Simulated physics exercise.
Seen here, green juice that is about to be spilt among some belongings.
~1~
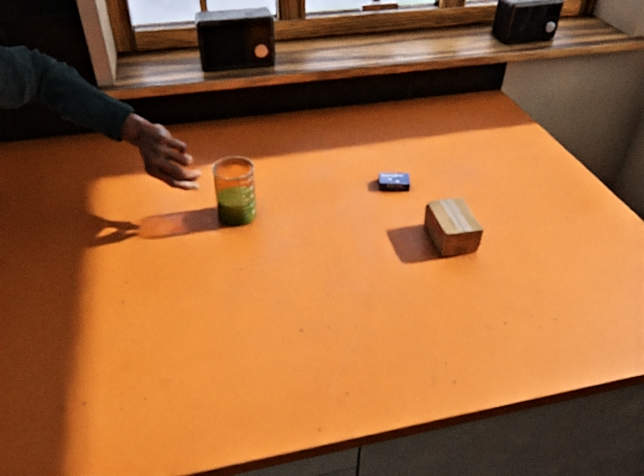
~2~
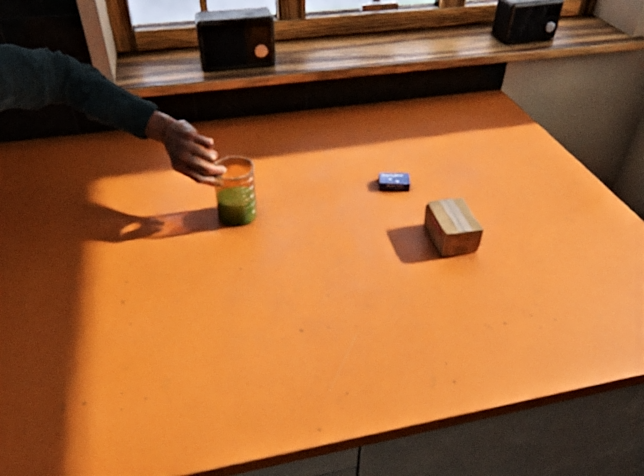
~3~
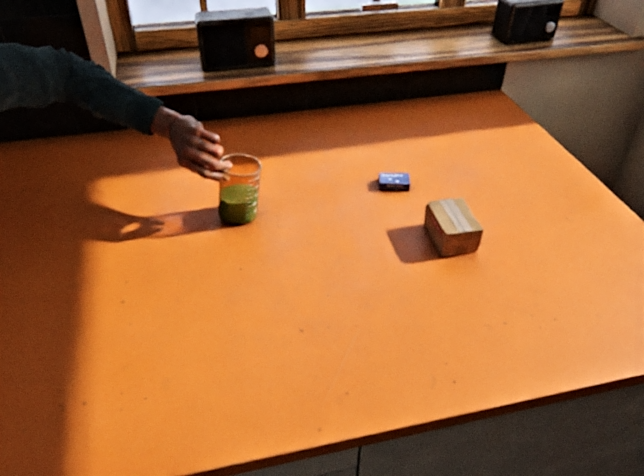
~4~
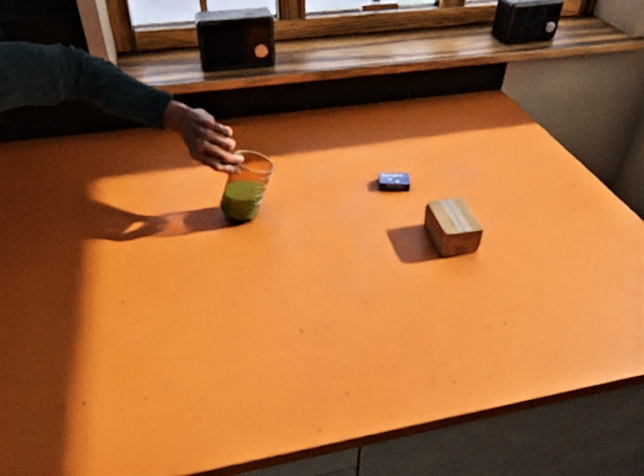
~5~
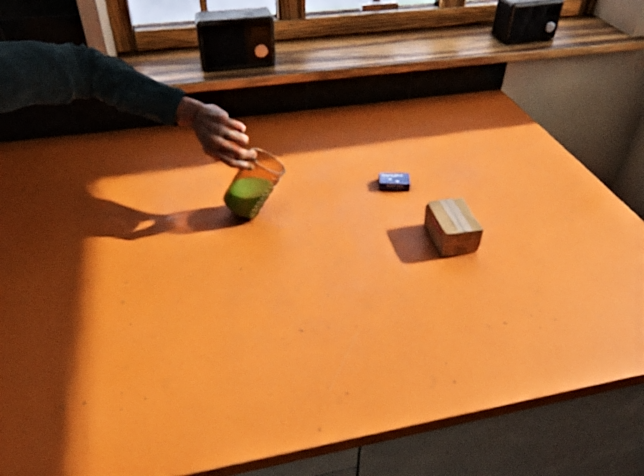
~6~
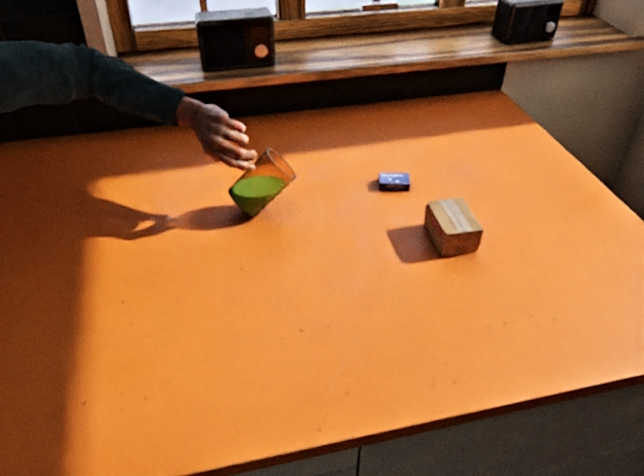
A hand in a dark sleeve reaches in from the left toward an upright clear beaker about half full of green liquid on an orange table. The fingers push its rim, and the beaker tilts steadily rightward, ending steeply slanted, while the small blue carton and wooden box stay still.
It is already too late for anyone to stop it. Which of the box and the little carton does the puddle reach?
Box becomes wet, little carton becomes wet.
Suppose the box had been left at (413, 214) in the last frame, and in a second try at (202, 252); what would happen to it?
Try 1 - it gets hit; try 2 - it is not hit.
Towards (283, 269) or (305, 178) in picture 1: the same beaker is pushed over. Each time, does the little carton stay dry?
Toward the first point it avoids the spill; toward the second it is caught by the spill.
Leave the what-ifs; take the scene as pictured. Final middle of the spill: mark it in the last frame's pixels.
Roughly (415, 178).
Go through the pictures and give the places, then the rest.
In the first frame, it stands upright; beaker (235, 191) about half full; box (455, 215); little carton (394, 178).
In the second frame, the hand pushes it; beaker about half full, surface at (236, 195).
In the third frame, the hand pushes it; beaker (239, 189) about half full; little carton (394, 178).
In the fourth frame, the hand pushes it; beaker (247, 185) tipped 20°; box (455, 215).
In the fifth frame, the hand pushes it; beaker (254, 183) tipped 35°.
In the sixth frame, it is falling; beaker (263, 183) tipped 45°; box (455, 215); little carton (394, 178).
Soon after, the puddle covers about as much as a plate; the box is wet; the little carton is wet.
Later, the puddle covers about as much as a big tray; the box is wet; the little carton is wet.
In the end, the puddle covers about as much as a big tray; the box is wet; the little carton is wet.
